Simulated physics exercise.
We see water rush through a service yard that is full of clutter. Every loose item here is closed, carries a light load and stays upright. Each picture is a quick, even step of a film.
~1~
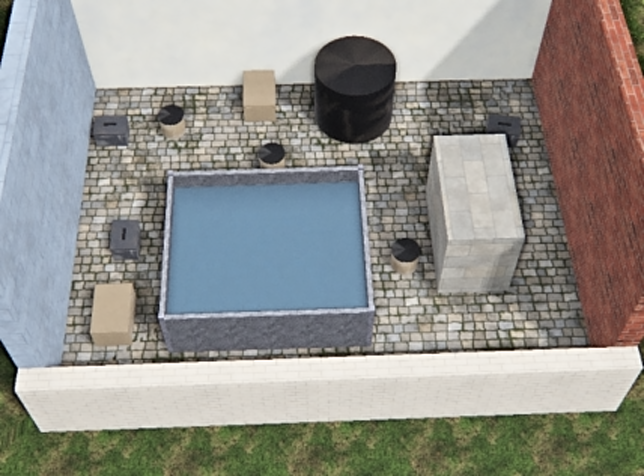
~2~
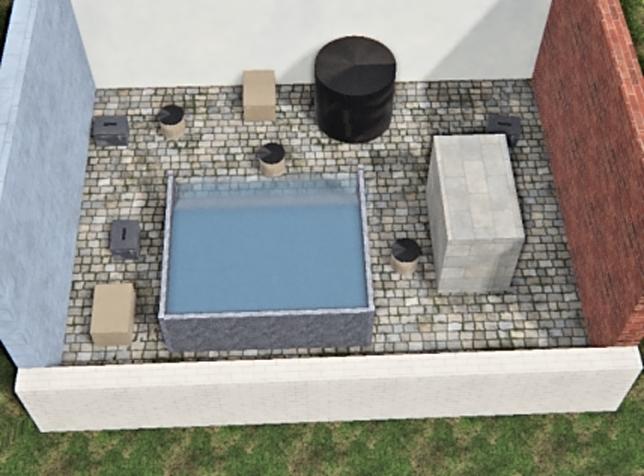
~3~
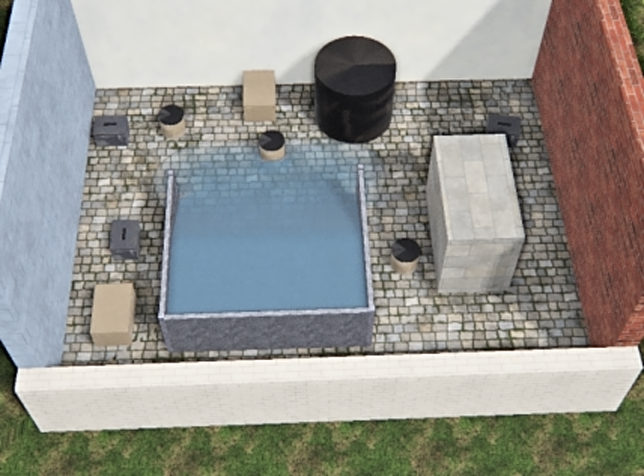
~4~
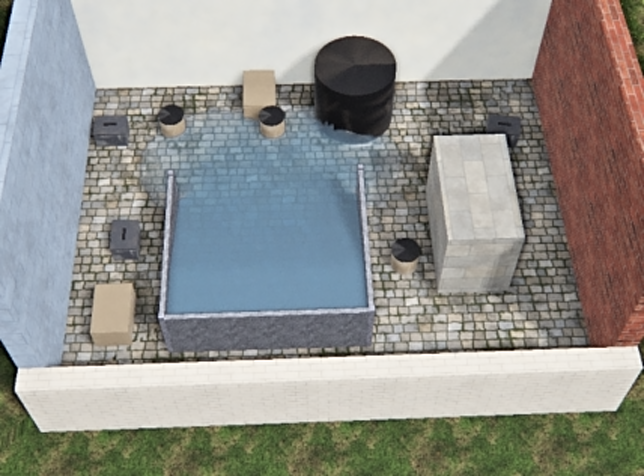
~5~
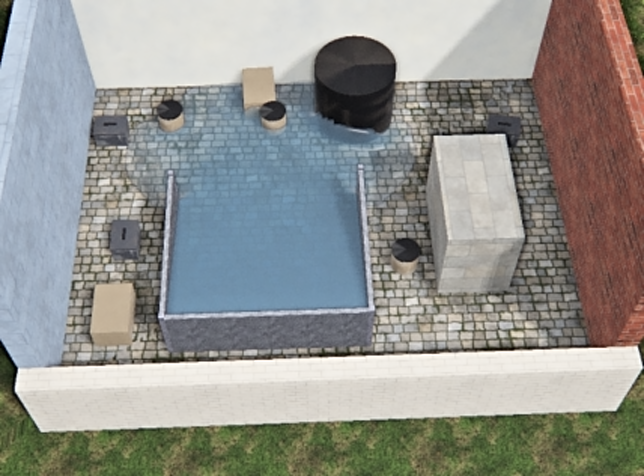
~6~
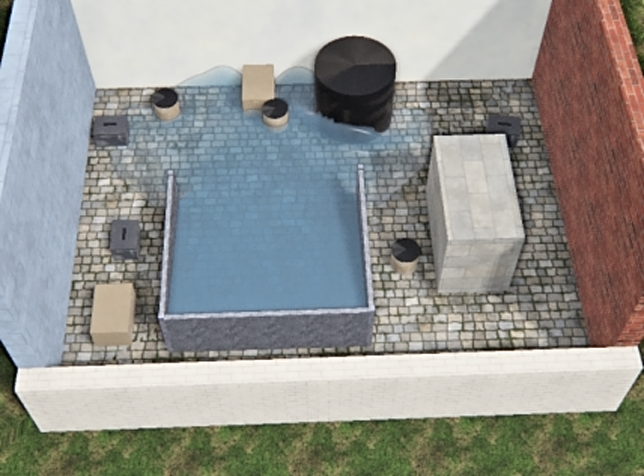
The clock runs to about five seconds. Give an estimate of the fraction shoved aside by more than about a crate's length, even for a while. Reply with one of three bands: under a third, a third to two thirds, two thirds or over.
Two thirds or over.
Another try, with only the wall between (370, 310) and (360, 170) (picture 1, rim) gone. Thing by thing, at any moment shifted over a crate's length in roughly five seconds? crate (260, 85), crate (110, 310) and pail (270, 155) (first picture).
Results in order: Moved that far / stayed within it / moved that far.
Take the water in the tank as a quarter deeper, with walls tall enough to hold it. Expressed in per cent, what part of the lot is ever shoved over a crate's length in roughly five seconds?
Near 90 % of the lot.
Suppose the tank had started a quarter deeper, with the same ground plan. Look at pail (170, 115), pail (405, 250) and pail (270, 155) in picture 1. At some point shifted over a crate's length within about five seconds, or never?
One: Passed the mark. Two: Stayed below the mark. Three: Passed the mark.
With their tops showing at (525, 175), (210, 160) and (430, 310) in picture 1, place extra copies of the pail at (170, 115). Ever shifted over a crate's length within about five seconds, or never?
Copy by copy, in order: Relocated, relocated, largely stays.
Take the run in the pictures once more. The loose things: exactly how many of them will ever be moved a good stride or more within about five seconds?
7 in all.
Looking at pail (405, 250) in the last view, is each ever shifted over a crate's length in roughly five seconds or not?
Answer for this object: Not so far.
A moment on, 2 of 8 are well off their spots; 3 afloat.
Next, 4 of 8 are well off their spots; 5 afloat.
Later, 6 of 8 are well off their spots; 7 afloat.
In the end, 7 of 8 are well off their spots, and 7 have been at some point; 7 afloat.
